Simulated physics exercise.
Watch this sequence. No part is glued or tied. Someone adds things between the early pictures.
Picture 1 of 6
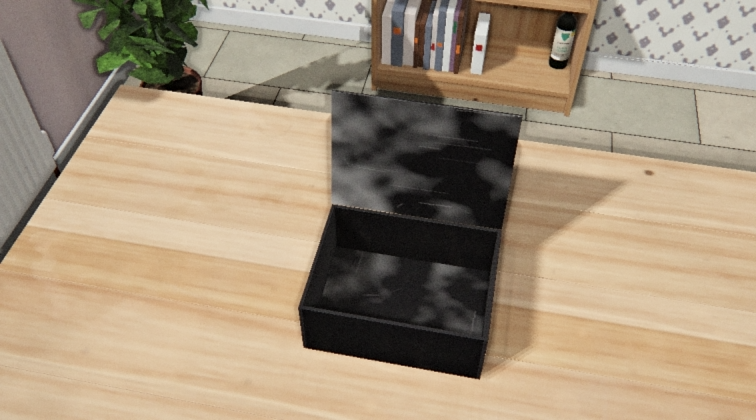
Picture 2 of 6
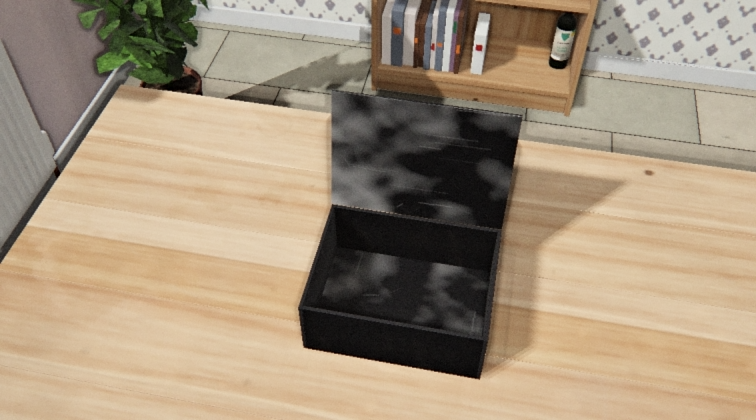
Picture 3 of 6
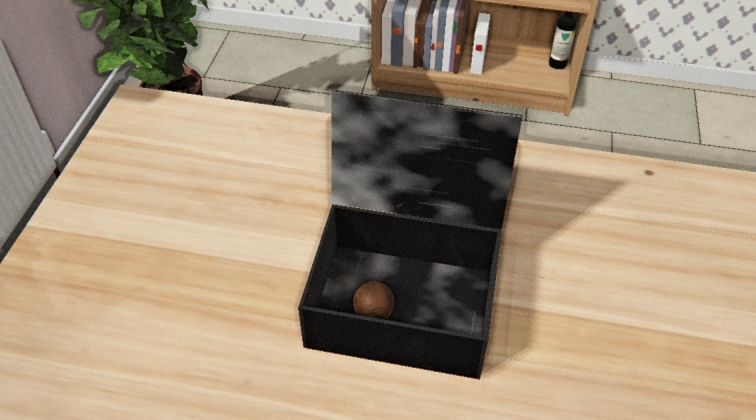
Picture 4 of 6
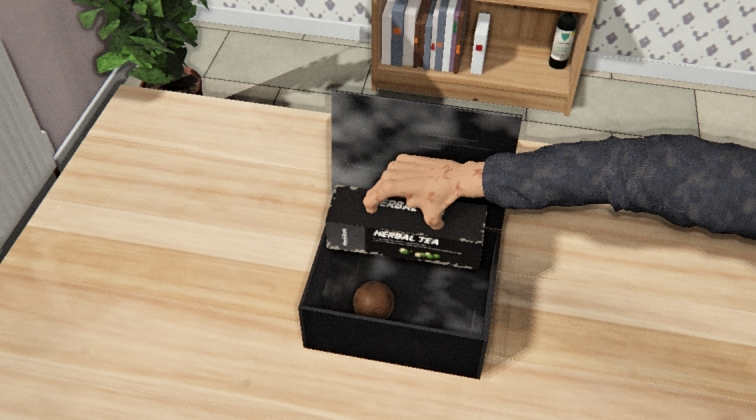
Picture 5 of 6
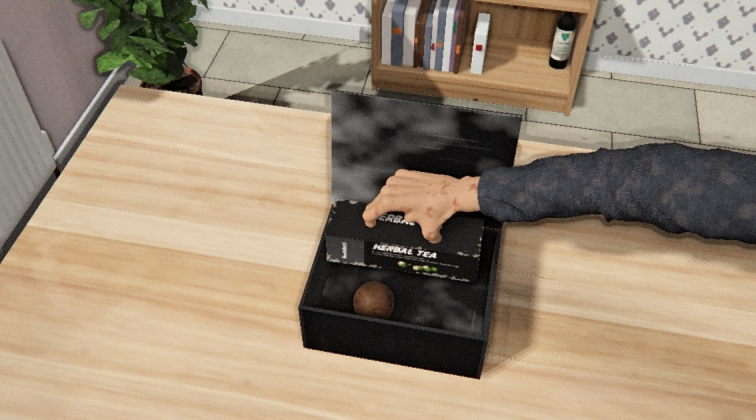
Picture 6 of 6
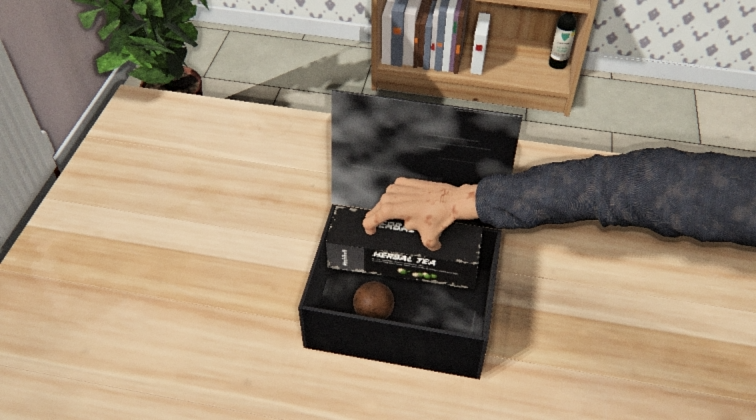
An open black box sat empty on a wooden table until a brown ball appeared inside it, and then a hand lowered a black carton of herbal tea in behind the ball, still gripping it.
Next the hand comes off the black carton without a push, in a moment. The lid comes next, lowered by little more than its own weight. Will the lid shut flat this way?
Yes.
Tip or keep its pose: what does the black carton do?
It keeps its pose.
Then, 0.40 s on from there, black carton shifted a little near (403, 273); brown ball shifted a little.
Then, 1.50 s on from there, lid 66° above the rim; black carton shifted a little near (404, 271).
Then, 2.00 s on from there, lid 23° above the rim; black carton shifted a little near (404, 271).
In the end, lid shut; moved from the start, black carton; brown ball unmoved. At the end, from the last picture's camera, black carton near (404, 271).
